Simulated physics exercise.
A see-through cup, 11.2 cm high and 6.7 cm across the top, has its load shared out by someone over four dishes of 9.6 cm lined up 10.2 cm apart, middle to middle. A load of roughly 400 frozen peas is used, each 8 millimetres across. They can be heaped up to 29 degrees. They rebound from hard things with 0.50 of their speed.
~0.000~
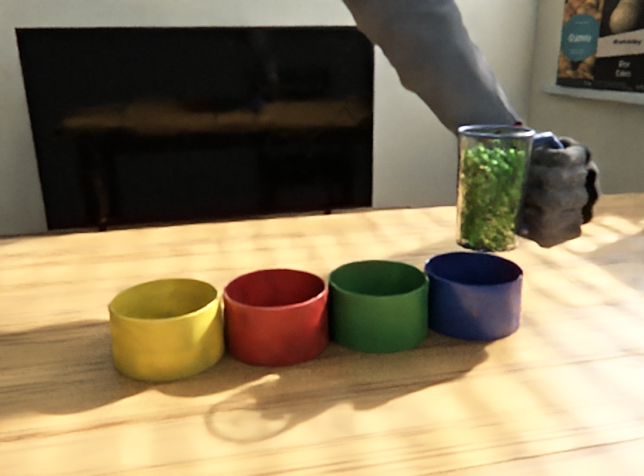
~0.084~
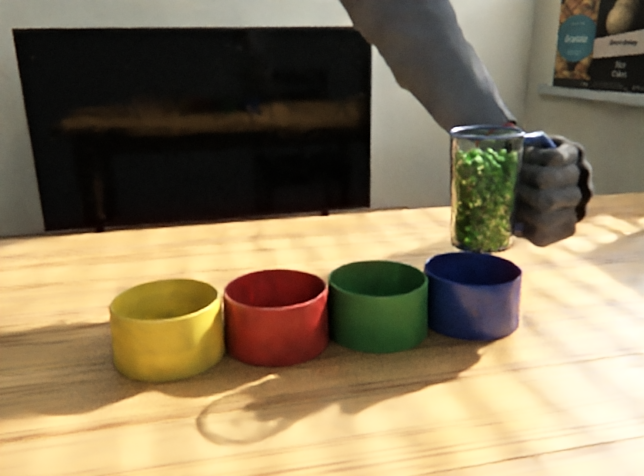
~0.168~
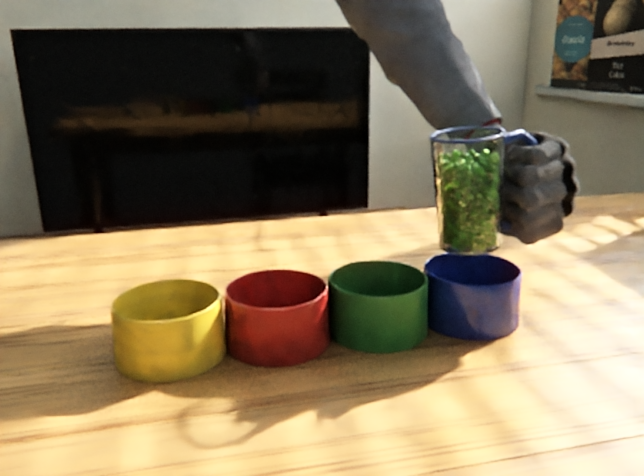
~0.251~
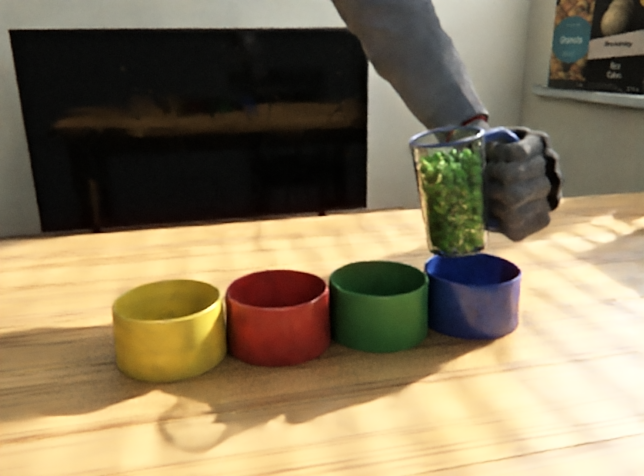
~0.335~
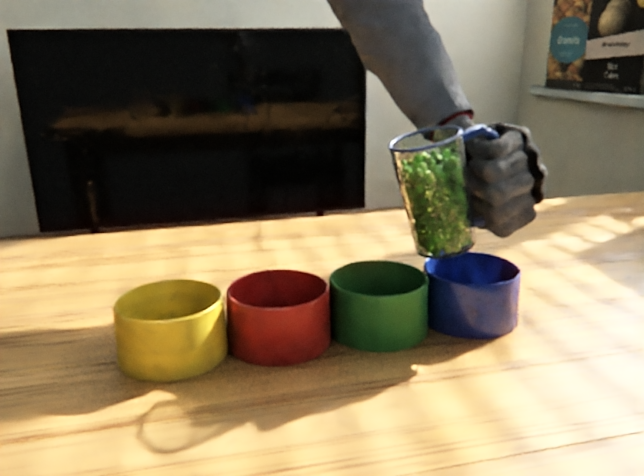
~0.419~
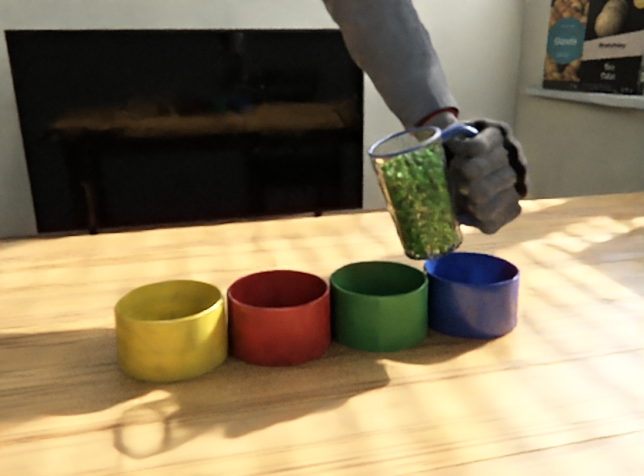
Clear cup of green peas moving left and gradually tilting left in a gloved hand above four coloured dishes on a table.
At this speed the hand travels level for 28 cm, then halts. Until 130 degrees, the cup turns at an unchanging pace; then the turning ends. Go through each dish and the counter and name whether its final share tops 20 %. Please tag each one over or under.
Red dish - under; blue dish - under; green dish - under; yellow dish - over; counter - under.
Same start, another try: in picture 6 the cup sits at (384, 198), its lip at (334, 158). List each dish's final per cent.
Red 0; blue 0; green 0; yellow 100.
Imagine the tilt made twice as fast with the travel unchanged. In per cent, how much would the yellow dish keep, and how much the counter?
Yellow 100; counter 0.
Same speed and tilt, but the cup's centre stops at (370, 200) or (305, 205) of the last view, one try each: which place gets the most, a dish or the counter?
I'd bet on red for the first try and red for the second.
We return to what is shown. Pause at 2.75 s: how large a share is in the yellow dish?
Share at that time: Approx. 95 per cent.
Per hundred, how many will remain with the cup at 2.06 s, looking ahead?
Somewhere close to 90 percent.
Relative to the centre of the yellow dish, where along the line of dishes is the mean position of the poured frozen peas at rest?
Close to 1 cm, shifted leftward.
After 1.40 s, tilt 70 degrees; cup holds 100 %.
After 2.06 s, tilt 105 degrees; cup holds 90 %, yellow 10 %.
Then, at 2.75 s, tilt 130 degrees; cup holds 0 %, yellow 95 %.
At rest (3.3 s), red 0 %, blue 0 %, green 0 %, yellow 95 %, counter 5 %.
